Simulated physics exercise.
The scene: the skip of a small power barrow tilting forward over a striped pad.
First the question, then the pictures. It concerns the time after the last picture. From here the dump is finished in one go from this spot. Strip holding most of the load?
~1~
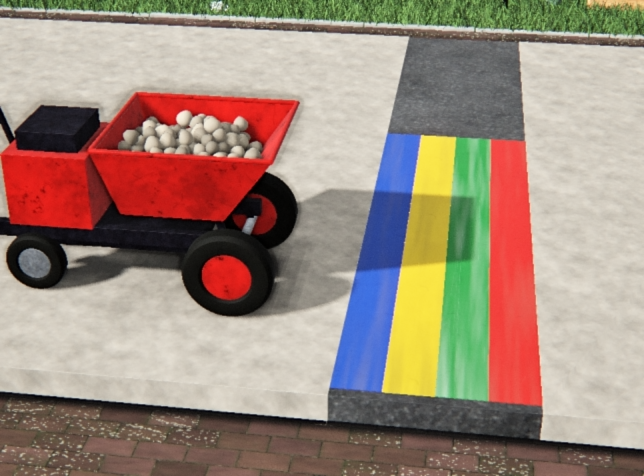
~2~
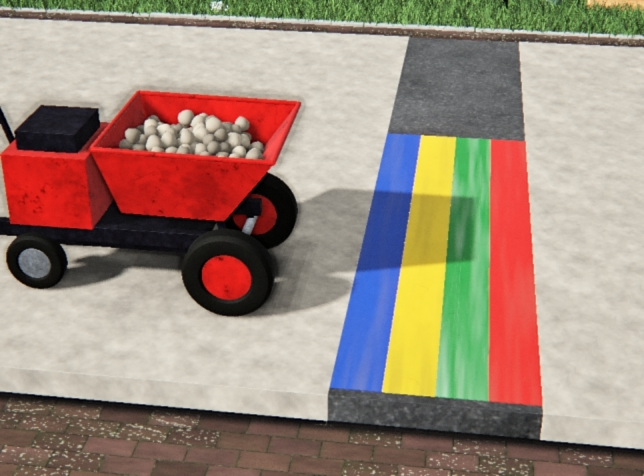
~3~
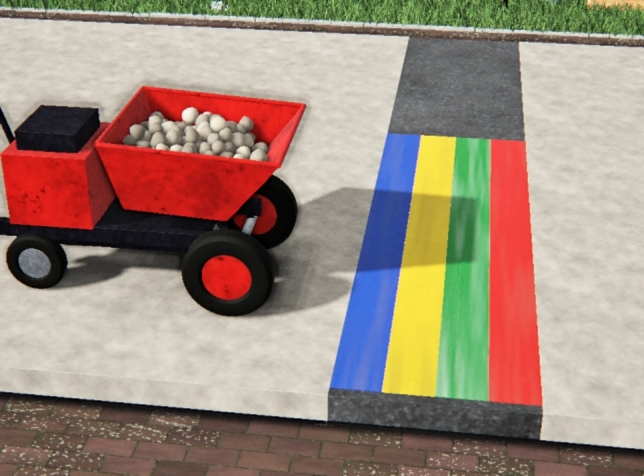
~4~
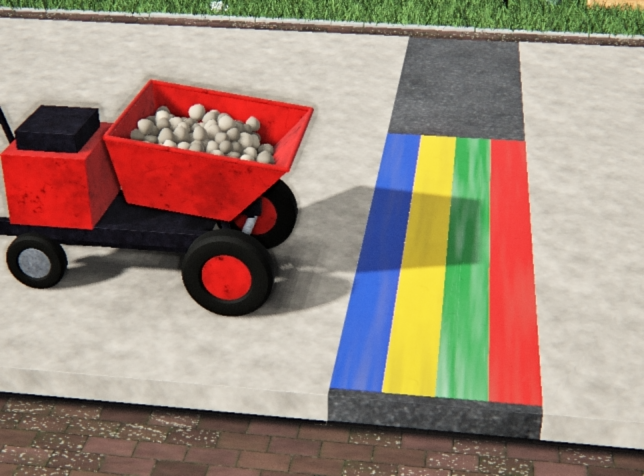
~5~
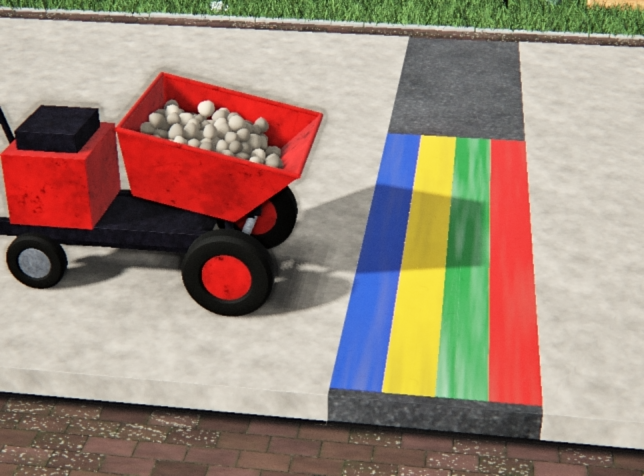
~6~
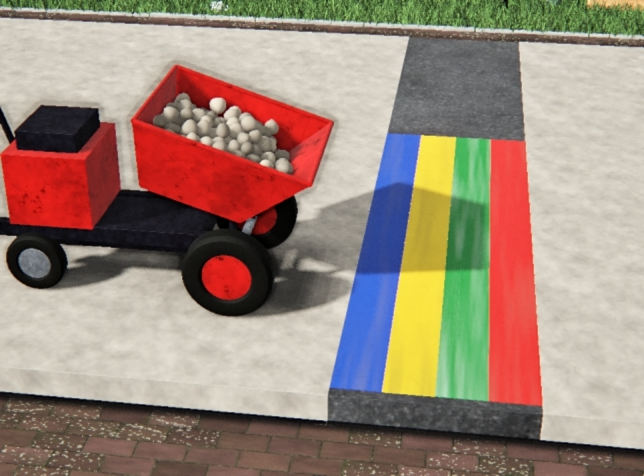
Yellow.
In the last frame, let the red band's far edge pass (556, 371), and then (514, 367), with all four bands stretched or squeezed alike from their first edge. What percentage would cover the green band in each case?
20 % and 20 %.
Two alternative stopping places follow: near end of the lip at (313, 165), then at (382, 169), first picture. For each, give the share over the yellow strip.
About 20 per cent, then about 0 per cent.
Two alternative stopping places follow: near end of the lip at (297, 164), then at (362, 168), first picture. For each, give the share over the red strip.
The first position yields around 10 per cent; the second yields around 30 per cent.
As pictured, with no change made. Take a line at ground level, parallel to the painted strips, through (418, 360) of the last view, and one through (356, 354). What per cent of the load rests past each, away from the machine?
In order: 40 percent, then 80 percent.
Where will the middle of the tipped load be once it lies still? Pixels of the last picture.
The centre settles at about (426, 283).
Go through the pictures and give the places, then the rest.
The first picture shows lip of the skip at (271, 163), level; top of the load at (194, 149), river pebbles; blue strip at (363, 351); yellow strip at (413, 355); green strip at (464, 359); red strip at (515, 363).
The second picture shows lip of the skip at (273, 163), level; top of the load at (182, 145).
The third picture shows lip of the skip at (278, 166), tipped barely; top of the load at (186, 143).
The fourth picture shows lip of the skip at (287, 170), tipped a little; top of the load at (181, 136).
The fifth picture shows lip of the skip at (298, 176), tipped a little; top of the load at (194, 125).
The sixth picture shows lip of the skip at (310, 185), tipped clearly; top of the load at (191, 130); blue strip at (363, 351); yellow strip at (413, 355); green strip at (464, 359); red strip at (515, 363).
Soon, skip tipped steeply; all in the skip.
A while on, skip tipped right over; most in the skip; a small part over the blue strip; a small part over the yellow strip; a stray few falling.
Towards the end, skip tipped right over; about a third in the skip; a small part over the blue strip; about a third over the yellow strip; about a quarter over the green strip; a small part over the red strip; a stray few off the paint.
Finally, skip tipped right over; about a quarter in the skip; about a quarter over the blue strip; about a third over the yellow strip; about a quarter over the green strip; a small part over the red strip; a stray few off the paint.
